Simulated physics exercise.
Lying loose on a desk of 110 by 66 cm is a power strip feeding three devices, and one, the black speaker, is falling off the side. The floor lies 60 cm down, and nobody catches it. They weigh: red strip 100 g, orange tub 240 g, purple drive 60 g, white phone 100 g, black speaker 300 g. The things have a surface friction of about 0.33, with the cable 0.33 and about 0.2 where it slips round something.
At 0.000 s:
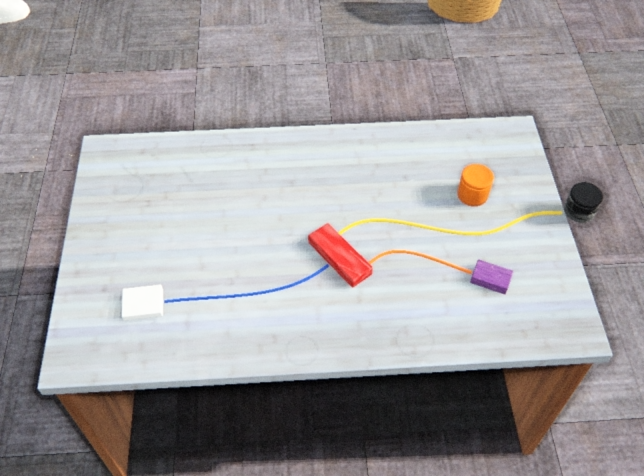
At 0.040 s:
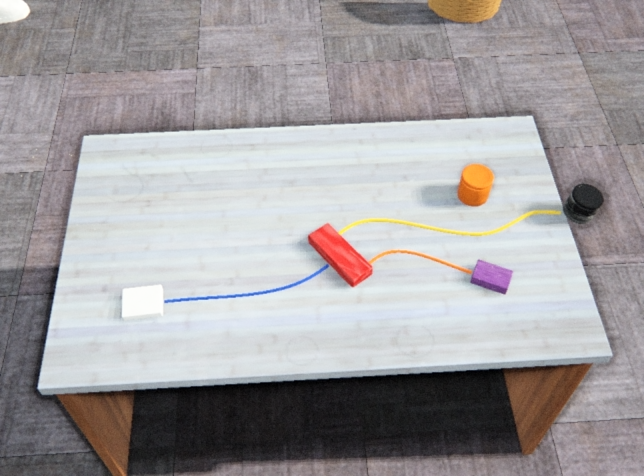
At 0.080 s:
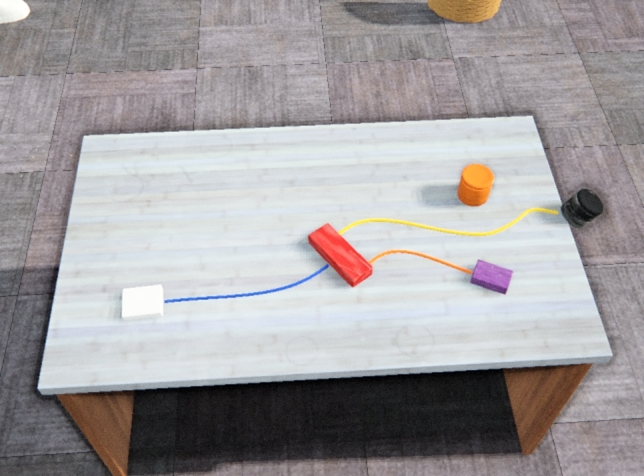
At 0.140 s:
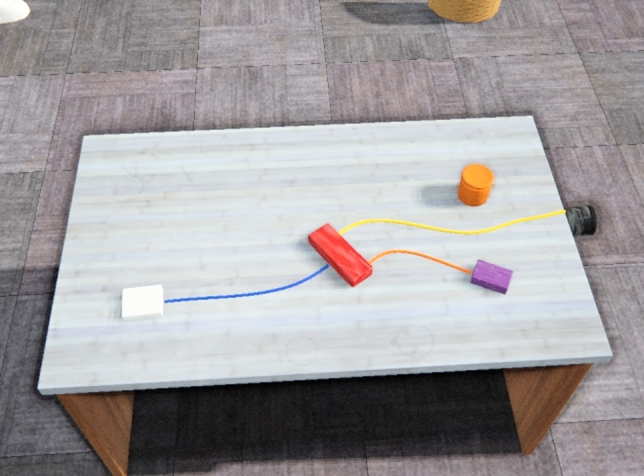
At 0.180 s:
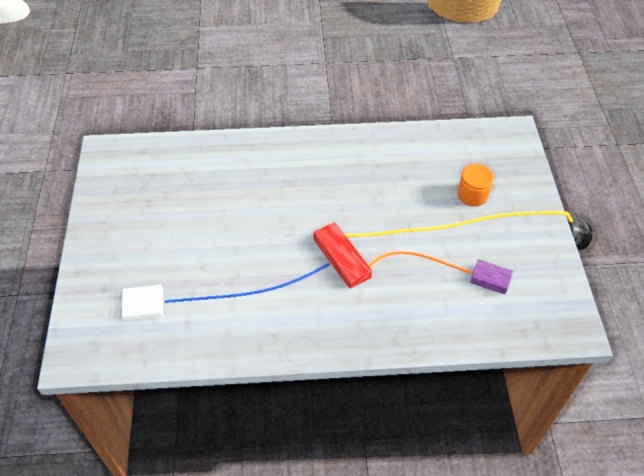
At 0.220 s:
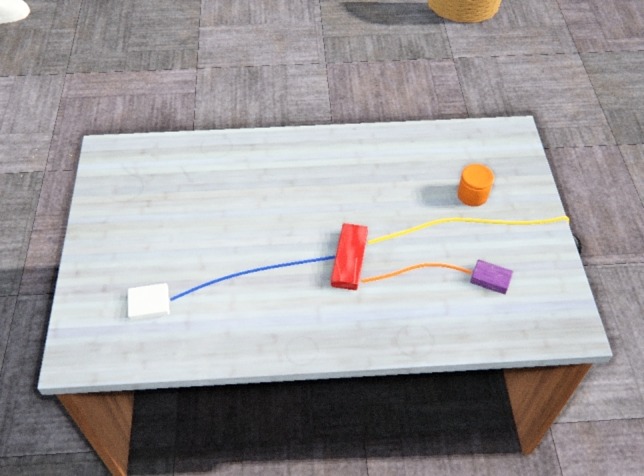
On a pale desk, a black cylinder slips over the right edge, its yellow cable straightening and turning a red block.
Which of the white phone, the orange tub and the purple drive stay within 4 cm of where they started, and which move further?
Outcome: The white phone moves further, the orange tub stays within range, the purple drive moves further.
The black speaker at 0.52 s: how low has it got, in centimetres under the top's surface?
I'd say close to 45 centimetres below.
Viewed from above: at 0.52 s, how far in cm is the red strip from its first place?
Measured flat, I'd say close to 32 cm.
At 0.5 s, the strip's end of the yellow cable at (518, 250); white phone 33 cm off its start, purple drive 3 cm off its start, red strip 32 cm off its start.
At 0.8 s, the strip has left the top; white phone 60 cm off its start, purple drive 20 cm off its start, red strip over the edge.
At 1.1 s, the strip has left the top; white phone 91 cm off its start at (561, 220), purple drive over the edge, red strip over the edge.
At 1.4 s, the strip has left the top; white phone over the edge, purple drive over the edge, red strip over the edge.
At 2.6 s, the strip has left the top; white phone over the edge, purple drive over the edge, orange tub 0 cm off its start at (478, 175), red strip over the edge.
